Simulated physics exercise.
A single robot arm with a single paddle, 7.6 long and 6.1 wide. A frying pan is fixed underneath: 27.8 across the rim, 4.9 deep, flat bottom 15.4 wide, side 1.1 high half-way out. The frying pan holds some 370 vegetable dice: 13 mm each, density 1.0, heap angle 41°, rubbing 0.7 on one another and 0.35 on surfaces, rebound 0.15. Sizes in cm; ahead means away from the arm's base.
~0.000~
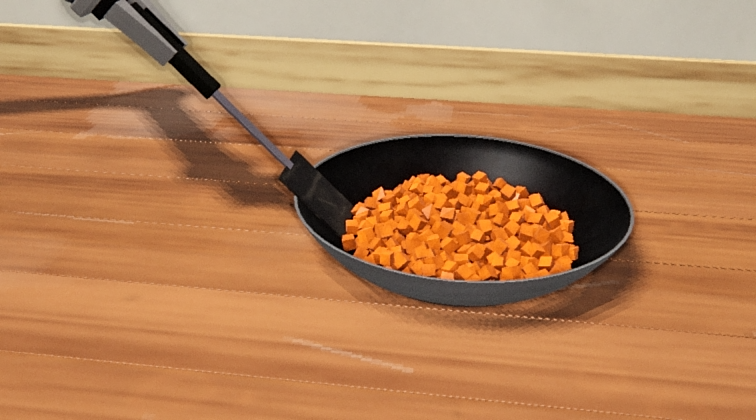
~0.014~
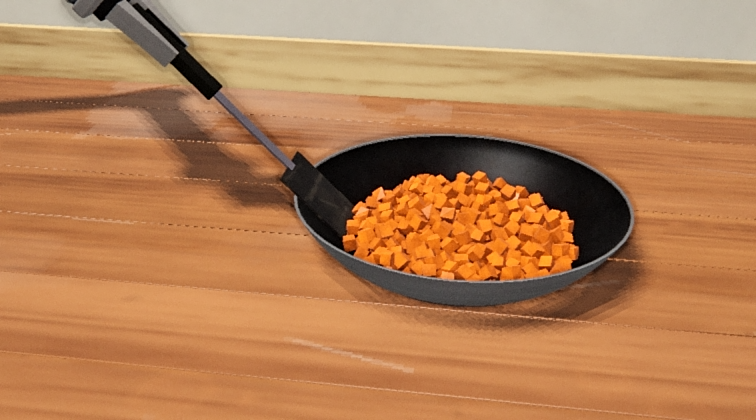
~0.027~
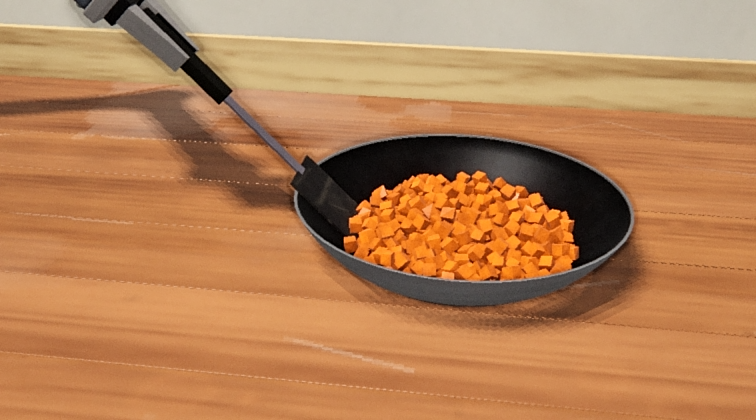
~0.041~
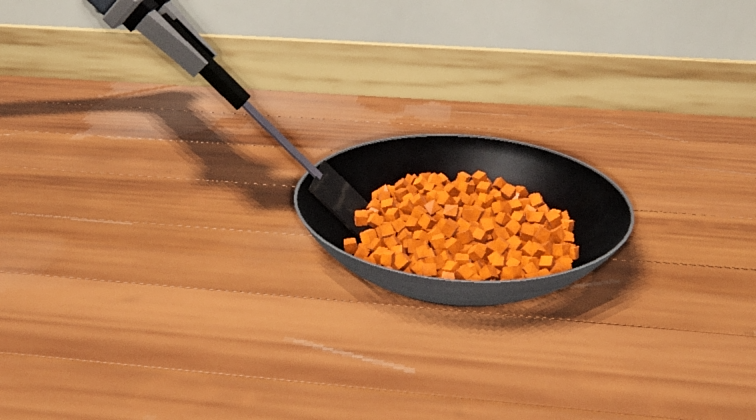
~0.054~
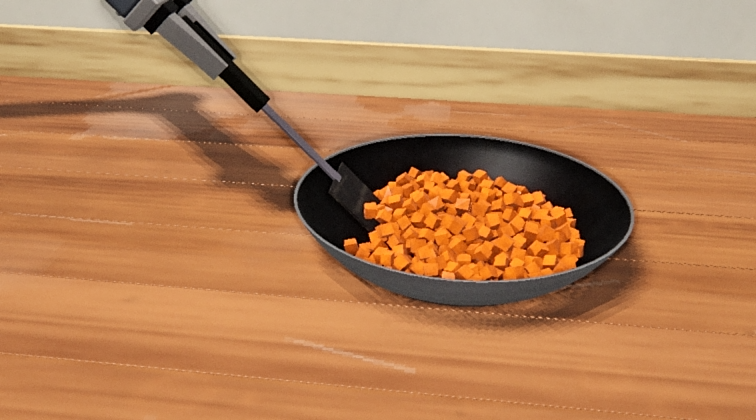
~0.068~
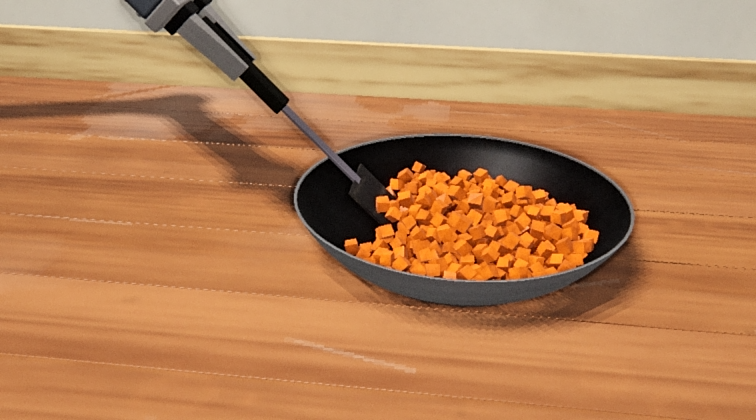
A robot arm's black paddle, reaching in from the upper left, starts nearly still, then slides a short way rightward inside a dark frying pan, pushing the nearest orange vegetable dice so the heap shifts and rises slightly toward the right. The pan sits on a brown wooden surface with a pale strip and grey wall behind. The view, angled down from above, stays fixed.
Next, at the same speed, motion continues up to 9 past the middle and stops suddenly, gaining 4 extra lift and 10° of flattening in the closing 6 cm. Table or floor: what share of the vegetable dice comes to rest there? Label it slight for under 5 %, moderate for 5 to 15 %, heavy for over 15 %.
Label: Heavy.
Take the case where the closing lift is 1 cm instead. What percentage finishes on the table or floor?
It comes to near 15 percent.
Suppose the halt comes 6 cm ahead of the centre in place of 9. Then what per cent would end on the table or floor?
Result: Approx. 10 %.
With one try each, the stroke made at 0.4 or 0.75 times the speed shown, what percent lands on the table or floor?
Around 5 per cent, then around 20 per cent, would end on the table or floor.
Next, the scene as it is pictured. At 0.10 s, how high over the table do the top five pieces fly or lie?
Roughly 6 centimetres.
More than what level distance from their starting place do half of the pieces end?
It comes to some 5 cm.
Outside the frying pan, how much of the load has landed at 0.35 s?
Close to 10 per cent of the load.
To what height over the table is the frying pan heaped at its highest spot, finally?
It reaches about 5.5 cm.
After 0.10 s, sloping 45°, highest piece 7 above the table; 372 in the frying pan.
After 0.13 s, sloping 42°, highest piece 7 above the table; 372 in the frying pan.
After 0.35 s, sloping 35°, highest piece 13 above the table; 278 in the frying pan, 44 on the table or floor, 50 on the blade or in flight.
After 1.40 s, sloping 35°, highest piece 5 above the table; 278 in the frying pan, 94 on the table or floor.
In the end, 278 in the frying pan, 94 on the table or floor. That is 25 % on the table or floor.
